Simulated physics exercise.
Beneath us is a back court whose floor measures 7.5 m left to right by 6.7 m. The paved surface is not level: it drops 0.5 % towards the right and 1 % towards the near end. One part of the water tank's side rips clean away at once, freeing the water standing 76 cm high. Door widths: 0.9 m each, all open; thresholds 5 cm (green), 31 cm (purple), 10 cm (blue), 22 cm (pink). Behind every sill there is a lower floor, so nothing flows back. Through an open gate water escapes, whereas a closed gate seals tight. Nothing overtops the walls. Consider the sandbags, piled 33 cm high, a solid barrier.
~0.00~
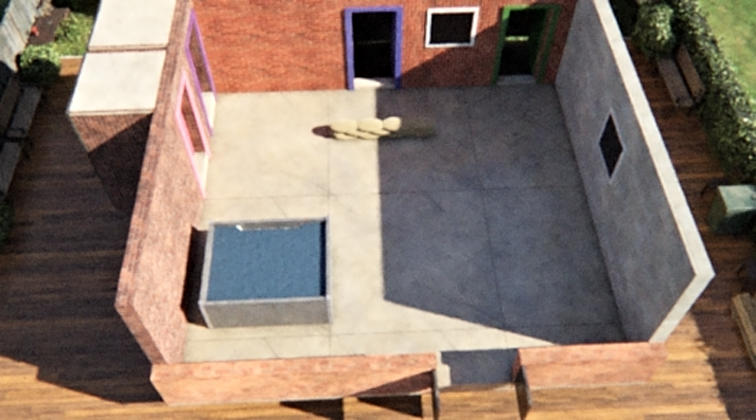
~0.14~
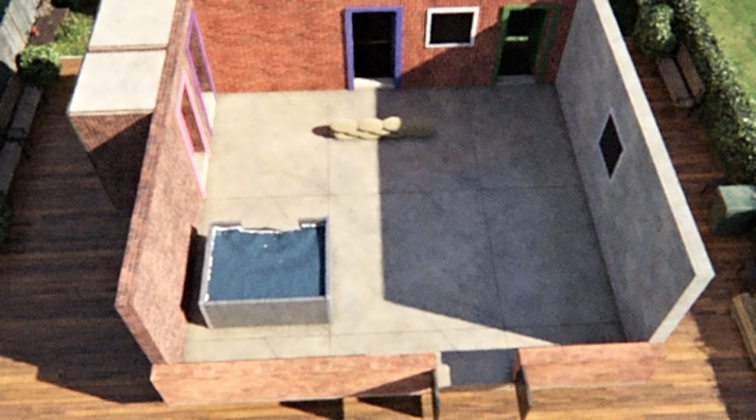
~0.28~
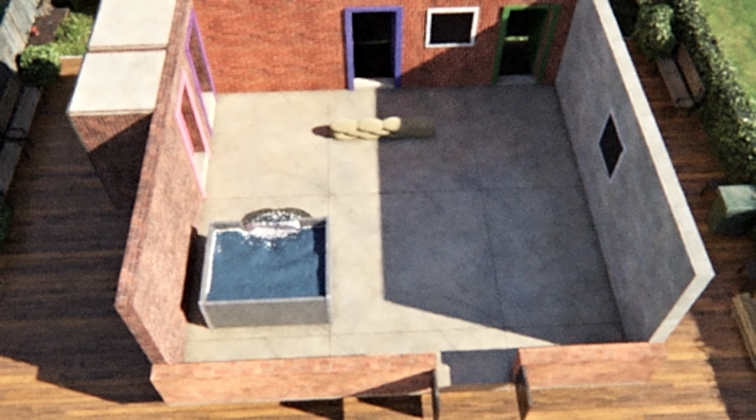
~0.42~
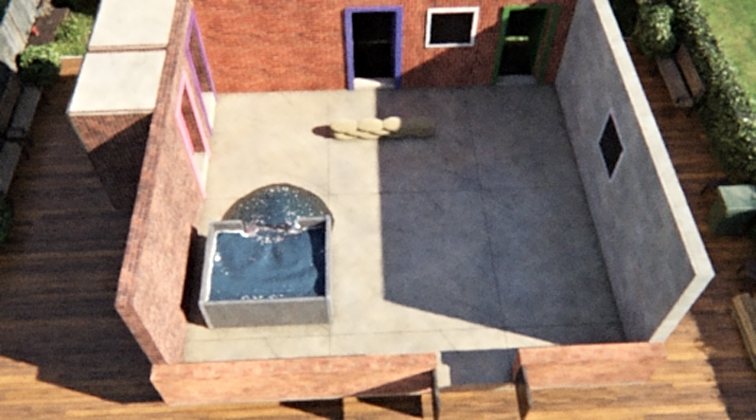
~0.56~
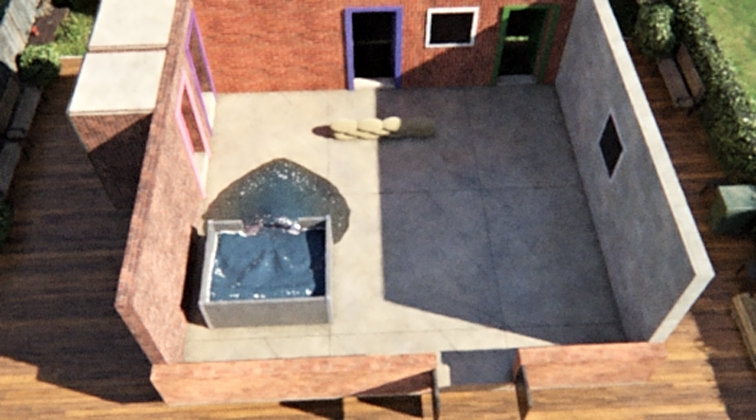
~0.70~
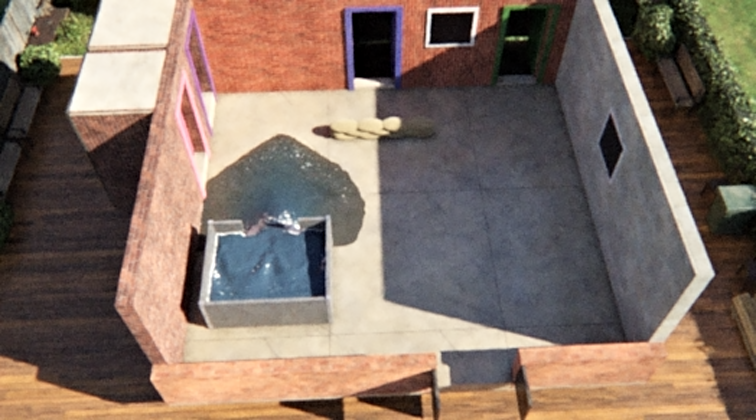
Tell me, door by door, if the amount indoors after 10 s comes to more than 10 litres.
Result: The green door lets the inflow top the limit; the purple door holds the inflow within the limit; the blue door holds the inflow within the limit; the pink door holds the inflow within the limit.
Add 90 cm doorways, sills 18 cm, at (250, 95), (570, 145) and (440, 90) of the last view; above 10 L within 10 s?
Door 1: Higher; door 2: Lower; door 3: Lower.
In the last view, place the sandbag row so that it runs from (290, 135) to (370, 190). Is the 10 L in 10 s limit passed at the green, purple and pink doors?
Green within the limit, purple beyond the limit, pink within the limit.
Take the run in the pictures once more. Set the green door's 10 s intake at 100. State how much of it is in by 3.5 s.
Roughly 0 percent is in by then.
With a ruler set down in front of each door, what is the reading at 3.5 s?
Door by door in cm, green shows 1, purple shows 19, blue shows 8, pink shows 10.
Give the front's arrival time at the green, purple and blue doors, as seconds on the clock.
Green = 3.6 s, purple = 1.2 s, blue = 1.8 s.
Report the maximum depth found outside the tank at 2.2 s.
Around 38 centimetres deep.
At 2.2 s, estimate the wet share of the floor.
Close to 30 in a hundred.
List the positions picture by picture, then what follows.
The first frame shows still water, 76 cm deep, in the water tank at (268, 261).
In the second frame, the front is at a hidden place, 0.6 m from the gap on the water tank's far side; 0.3 m2 of floor is under water; 76 cm left at the back of the water tank.
In the third frame, water pours out on the water tank's far side and has run 0.9 m, to (302, 214); typically 13 cm deep outside, 76 cm at the water tank's back.
In the fourth frame, water pours out on the water tank's far side and has run 1.4 m, to (291, 187); typically 8 cm deep outside, 70 cm at the water tank's back.
In the fifth frame, water pours out on the water tank's far side and has run 2.1 m, to (286, 162); typically 6 cm deep outside, 64 cm at the water tank's back.
In the sixth frame, water pours out on the water tank's far side and has run 2.7 m, to (287, 138); typically 5 cm deep outside, 65 cm at the water tank's back.
After 1.4 s water covers 25 % of the floor and is deepest (38 cm) near (276, 241); green door not reached, purple door 10 cm at the sill, 0 L in, blue door not reached, pink door 19 cm at the sill, 0 L in.
After 2.2 s water covers 30 % of the floor and is deepest (38 cm) near (233, 104); green door not reached, purple door 20 cm at the sill, 0 L in, blue door 7 cm at the sill, 0 L in, pink door 15 cm at the sill, 0 L in.
After 3.5 s water covers 50 % of the floor and is deepest (26 cm) near (229, 142); green door not reached, purple door 19 cm at the sill, 1 L in, blue door 8 cm at the sill, 0 L in, pink door 10 cm at the sill, 0 L in.
After 6.0 s water covers 65 % of the floor and is deepest (17 cm) near (539, 100); green door 9 cm at the sill, 2 L in, purple door 10 cm at the sill, 1 L in, blue door 6 cm at the sill, 0 L in, pink door 11 cm at the sill, 0 L in.
After 10.0 s water covers 85 % of the floor and is deepest (15 cm) near (627, 363); green door 8 cm at the sill, 38 L in, purple door 4 cm at the sill, 1 L in, blue door 4 cm at the sill, 0 L in, pink door 5 cm at the sill, 0 L in.
